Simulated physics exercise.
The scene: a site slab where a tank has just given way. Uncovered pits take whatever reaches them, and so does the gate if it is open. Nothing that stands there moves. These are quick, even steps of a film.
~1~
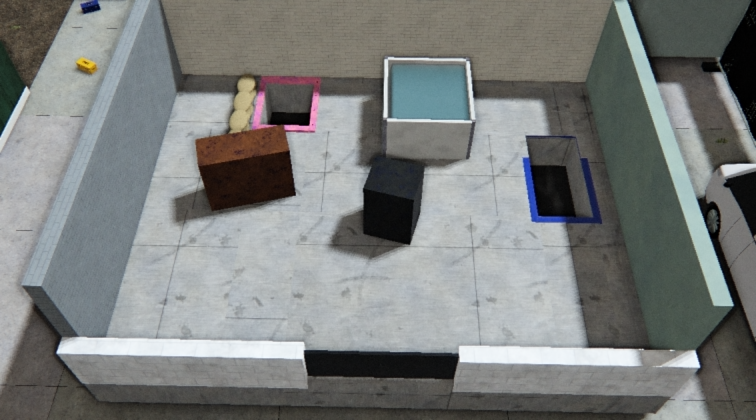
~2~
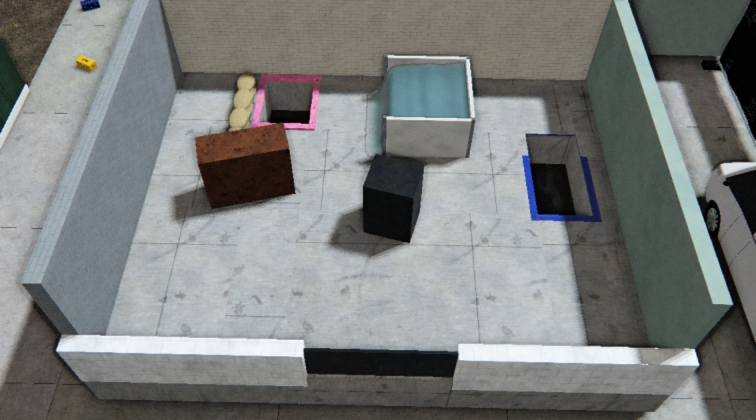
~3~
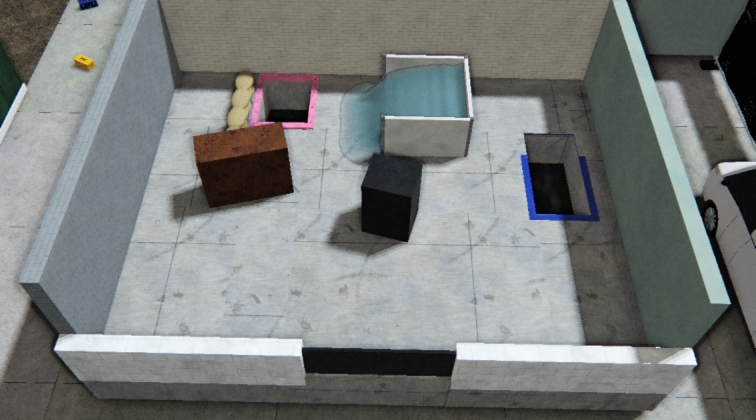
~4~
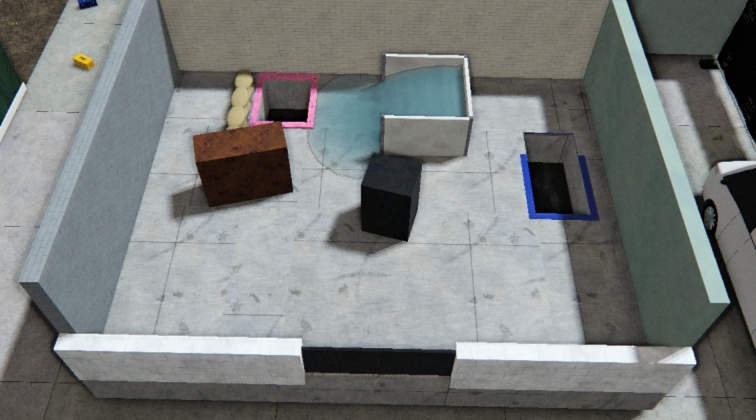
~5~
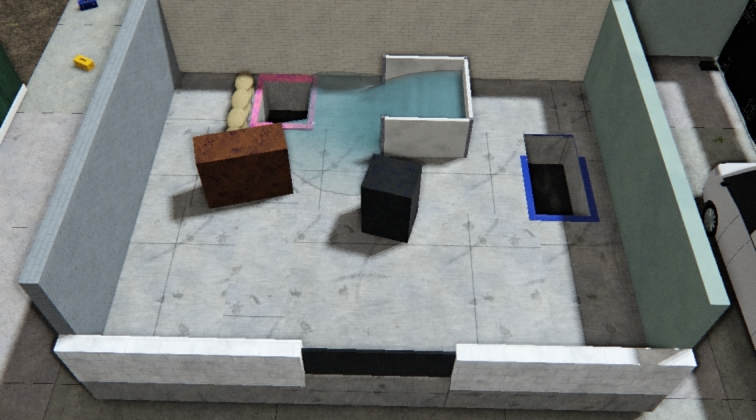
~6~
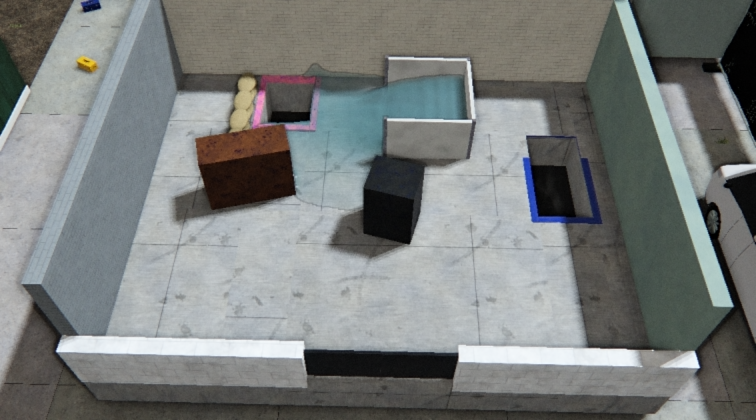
Water pours from the left side of a white open tank and spreads leftward across the pale slab, reaching the pink-edged opening and the brown block, while the dark block and the blue-edged opening stay still.
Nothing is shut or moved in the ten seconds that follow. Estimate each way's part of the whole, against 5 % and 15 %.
In the end: The gate takes less than 5 %; the blue pit takes less than 5 %; the pink pit takes more than 15 %.
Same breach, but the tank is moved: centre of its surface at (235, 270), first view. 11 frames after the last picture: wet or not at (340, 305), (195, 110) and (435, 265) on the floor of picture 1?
In that order: Free of water, under water, clear.
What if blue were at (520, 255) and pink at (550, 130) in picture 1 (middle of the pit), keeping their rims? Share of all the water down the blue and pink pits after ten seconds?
Parts in a hundred: Blue 6, pink 0.
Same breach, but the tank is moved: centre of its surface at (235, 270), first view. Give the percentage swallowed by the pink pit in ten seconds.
Roughly, in per cent: Pink 8.
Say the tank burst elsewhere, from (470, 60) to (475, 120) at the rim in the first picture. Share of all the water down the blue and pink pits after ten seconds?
Per cent: Blue 80, pink 2.
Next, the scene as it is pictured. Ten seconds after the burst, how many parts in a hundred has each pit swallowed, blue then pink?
Near 0 and 48 in a hundred.
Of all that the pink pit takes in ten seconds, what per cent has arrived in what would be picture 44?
Close to 100 %.
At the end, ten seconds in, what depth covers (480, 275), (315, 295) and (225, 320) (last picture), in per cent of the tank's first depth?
Roughly 0, 4 and 6 per cent, in turn.
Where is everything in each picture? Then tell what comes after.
The first picture shows the open tank at (428, 92) is whole and still.
In the second picture, the front is at (382, 91), out from the gap at (387, 112).
In the third picture, water pours out at (385, 112) and has run to (363, 85).
In the fourth picture, the front is at (322, 159), out from the gap at (384, 113).
In the fifth picture, the front is at a hidden place, out from the gap at (385, 115).
In the sixth picture, water pours out at (387, 117) and has run to a hidden place.
A moment on, water covers 20 % of the floor; the gate 0 %, the blue pit 0 %, the pink pit 20 %.
Next, water covers 30 % of the floor; the gate 0 %, the blue pit 0 %, the pink pit 34 %.
Then, water covers 40 % of the floor; the gate 0 %, the blue pit 0 %, the pink pit 44 %.
Later, water covers 50 % of the floor; the gate 0 %, the blue pit 0 %, the pink pit 48 %.
In the end, water covers 60 % of the floor; the gate 0 %, the blue pit 0 %, the pink pit 48 %.
